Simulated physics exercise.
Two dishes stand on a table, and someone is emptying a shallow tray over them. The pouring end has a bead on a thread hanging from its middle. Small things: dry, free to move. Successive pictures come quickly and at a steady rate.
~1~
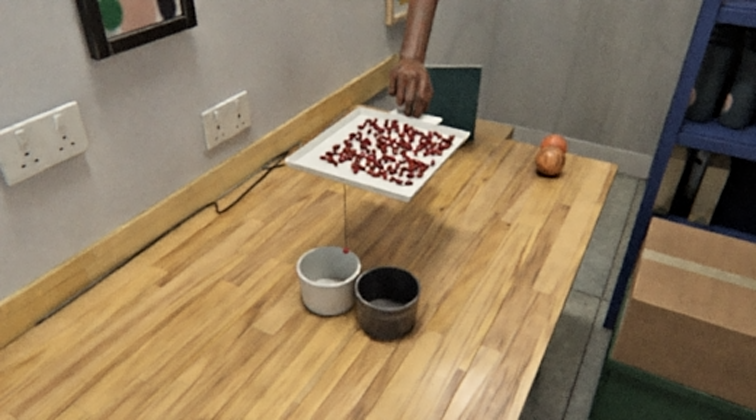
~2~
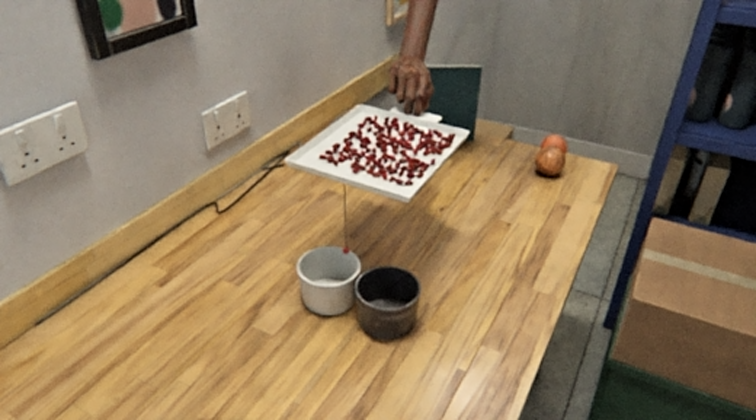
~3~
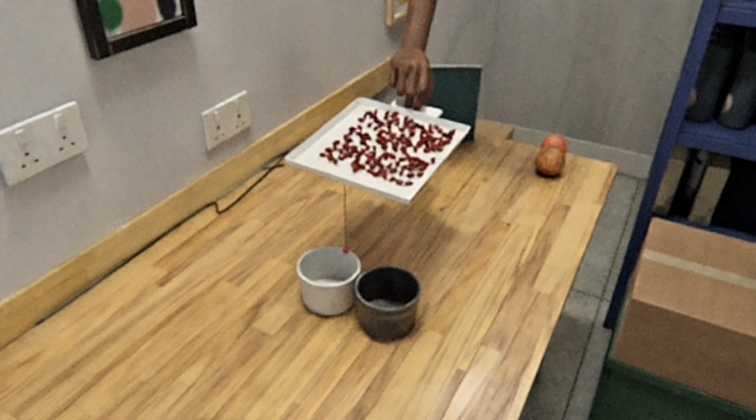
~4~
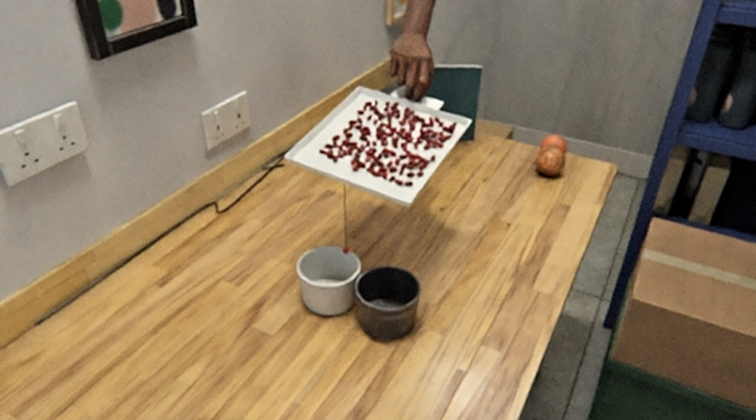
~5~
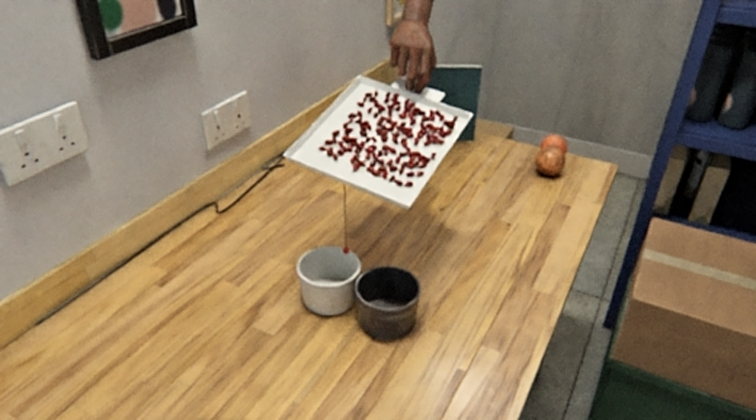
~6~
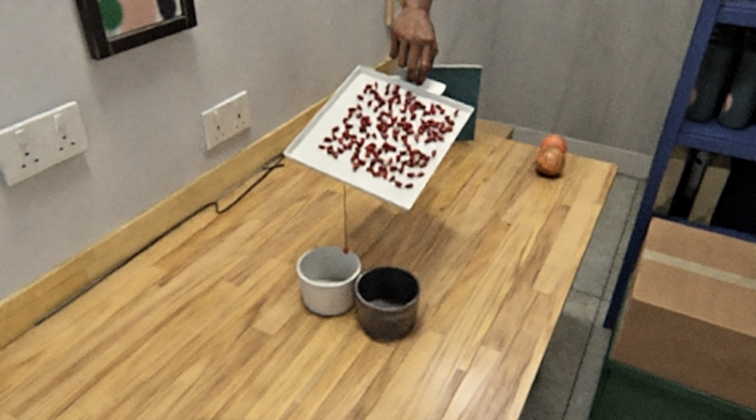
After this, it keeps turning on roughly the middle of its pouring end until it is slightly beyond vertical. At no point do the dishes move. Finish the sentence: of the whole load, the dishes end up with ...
... more than half.
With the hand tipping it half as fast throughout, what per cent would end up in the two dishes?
It would be some 60 in a hundred.
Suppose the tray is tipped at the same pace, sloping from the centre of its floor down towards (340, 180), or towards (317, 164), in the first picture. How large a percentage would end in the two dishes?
Around 50 percent for the first aim and around 10 percent for the second.
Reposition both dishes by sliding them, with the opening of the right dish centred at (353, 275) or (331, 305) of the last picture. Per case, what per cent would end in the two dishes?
In the first position around 20 percent, in the second around 0 percent.
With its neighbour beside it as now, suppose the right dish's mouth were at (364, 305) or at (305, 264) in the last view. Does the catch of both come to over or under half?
For the two places in order: A minority share, a minority share.
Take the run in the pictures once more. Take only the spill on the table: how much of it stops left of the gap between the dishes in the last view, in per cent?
Close to 10 per cent of the spill, I think.
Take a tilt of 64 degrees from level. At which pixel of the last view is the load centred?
(391, 179).
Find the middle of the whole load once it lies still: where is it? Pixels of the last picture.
Around (391, 311).
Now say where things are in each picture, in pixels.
The first frame shows corners of the pouring end (288, 159) and (409, 194), level; middle of the load (384, 148), kidney beans; left dish (313, 296); right dish (373, 319); bead on its thread (346, 251).
The second frame shows corners of the pouring end (288, 159) and (409, 195), level; middle of the load (384, 147).
The third frame shows corners of the pouring end (288, 158) and (408, 197), tipped barely, lowest at the right corner; middle of the load (384, 143).
The fourth frame shows corners of the pouring end (288, 156) and (408, 200), tipped a little, lowest at the right corner; middle of the load (384, 139).
The fifth frame shows corners of the pouring end (287, 154) and (408, 203), tipped clearly, lowest at the right corner; middle of the load (384, 134).
The sixth frame shows corners of the pouring end (287, 152) and (408, 206), tipped clearly, lowest at the right corner; middle of the load (385, 130); left dish (313, 296); right dish (373, 319).
Just after the last frame, tray tipped steeply; almost all on the tray; just a few in the right dish; about a tenth in the air.
A moment on, tray tipped past a quarter turn; about a tenth on the tray; roughly two thirds in the right dish; just a few in the left dish; about a tenth outside both; roughly a quarter in the air.
Further on, tray tipped past a quarter turn; the larger part in the right dish; about a tenth in the left dish; about a tenth outside both.
When it is over, tray tipped past a quarter turn; the larger part in the right dish; about a tenth in the left dish; about a tenth outside both.
